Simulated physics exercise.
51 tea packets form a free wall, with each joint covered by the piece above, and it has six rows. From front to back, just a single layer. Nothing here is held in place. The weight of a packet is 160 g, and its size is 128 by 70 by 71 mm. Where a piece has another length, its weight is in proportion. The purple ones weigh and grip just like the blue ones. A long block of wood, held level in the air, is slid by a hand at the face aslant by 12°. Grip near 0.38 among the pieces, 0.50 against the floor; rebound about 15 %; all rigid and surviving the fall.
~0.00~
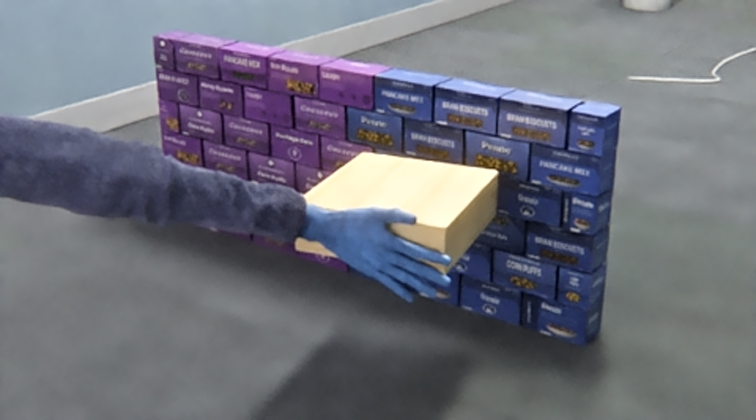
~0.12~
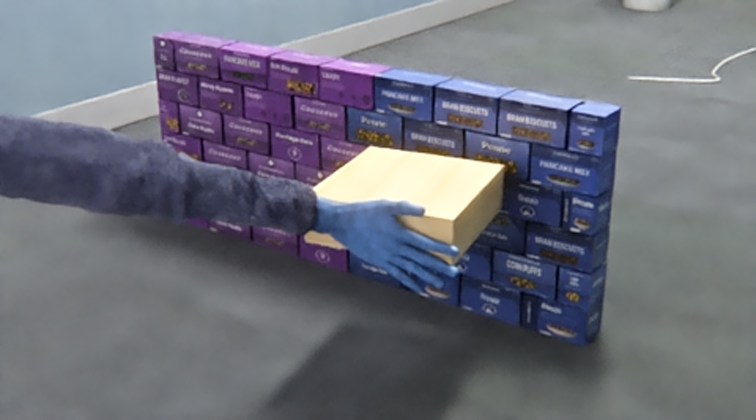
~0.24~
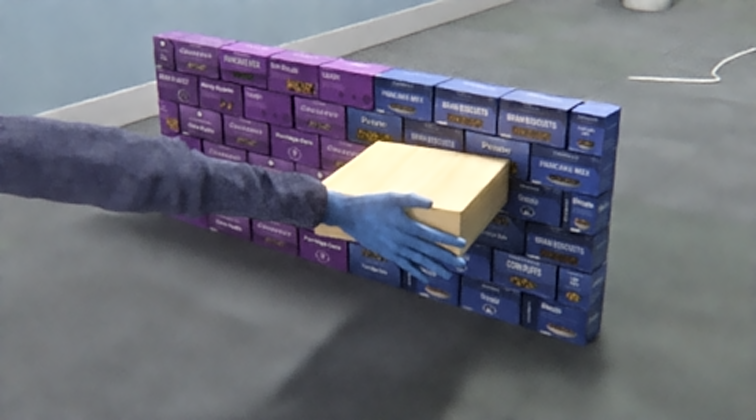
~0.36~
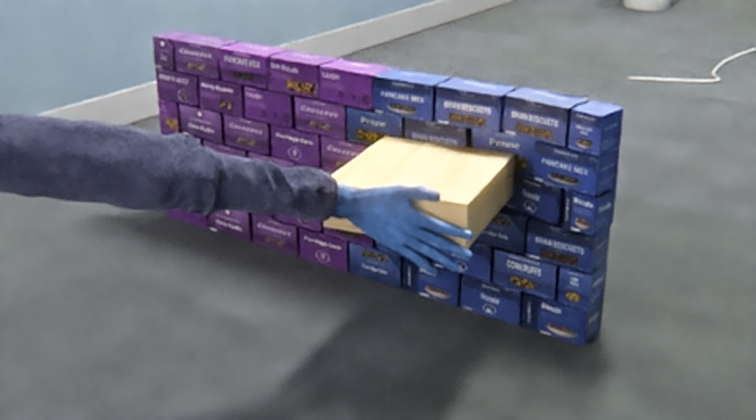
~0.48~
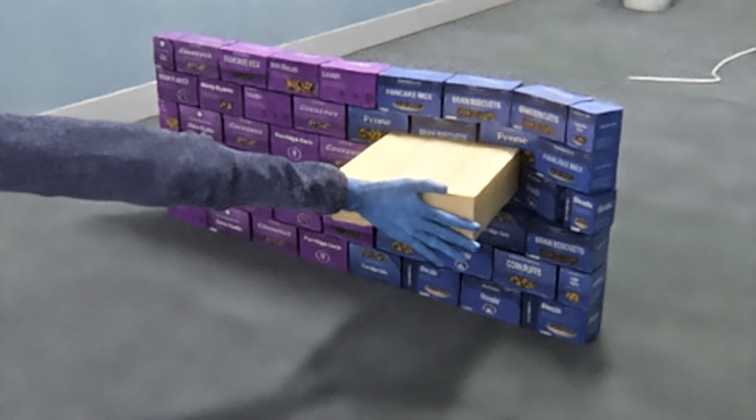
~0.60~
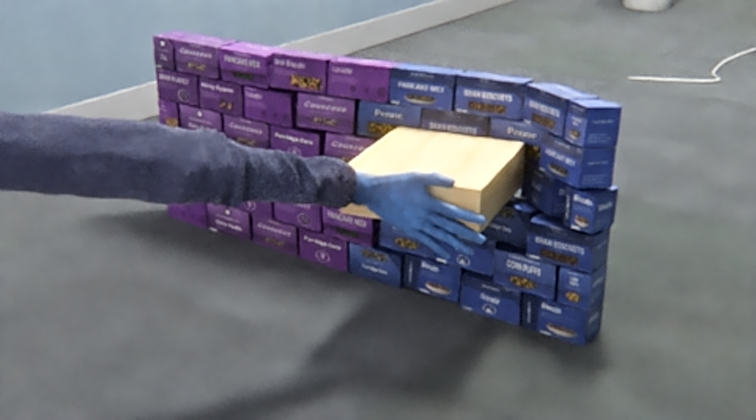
A blue-gloved hand on a dark-sleeved arm reaches in from the left, moving a pale wooden block rightward and away toward a low wall of small boxes on a grey floor, seen from slightly above by a still camera. The boxes are purple on the left and blue on the right, stacked in staggered rows. The block pushes into the blue part, shifting boxes there backward and slightly tilting some.
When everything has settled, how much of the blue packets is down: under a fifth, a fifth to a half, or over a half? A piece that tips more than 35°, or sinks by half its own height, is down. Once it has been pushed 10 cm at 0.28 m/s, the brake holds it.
Over a half.
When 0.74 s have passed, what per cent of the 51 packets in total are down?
0 per cent at that moment.
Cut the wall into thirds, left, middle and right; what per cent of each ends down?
Per cent by third - left: 0; middle: 60; right: 70.
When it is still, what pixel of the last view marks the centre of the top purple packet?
I'd place it at about (297, 166) in the final view.
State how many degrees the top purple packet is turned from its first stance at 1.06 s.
Near 40 degrees from where it started.
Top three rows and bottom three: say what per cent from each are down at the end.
Top 60 per cent versus bottom 20 per cent.
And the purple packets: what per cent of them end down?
Taking the purple group, 10 in a hundred end up down.
After 0.74 s, none of the 24 blue packets down (0 of 51 in all colours); top blue packet 19° from how it stood; top purple packet 12° from how it stood.
After 0.92 s, 13 of the 24 blue packets down (14 of 51 in all colours); top blue packet 50° from how it stood, 11 cm lower; top purple packet 23° from how it stood.
After 1.06 s, 15 of the 24 blue packets down (19 of 51 in all colours); top blue packet on its side; top purple packet 42° from how it stood.
After 1.26 s, 17 of the 24 blue packets down (21 of 51 in all colours); top blue packet upside down; top purple packet 60° from how it stood, 24 cm lower.
In the end (2.3 s), 17 of the 24 blue packets down (21 of 51 in all colours); top blue packet upside down; top purple packet upside down. That is 71 per cent. From the last view, middles, top blue packet near (556, 186), top purple packet near (297, 167).
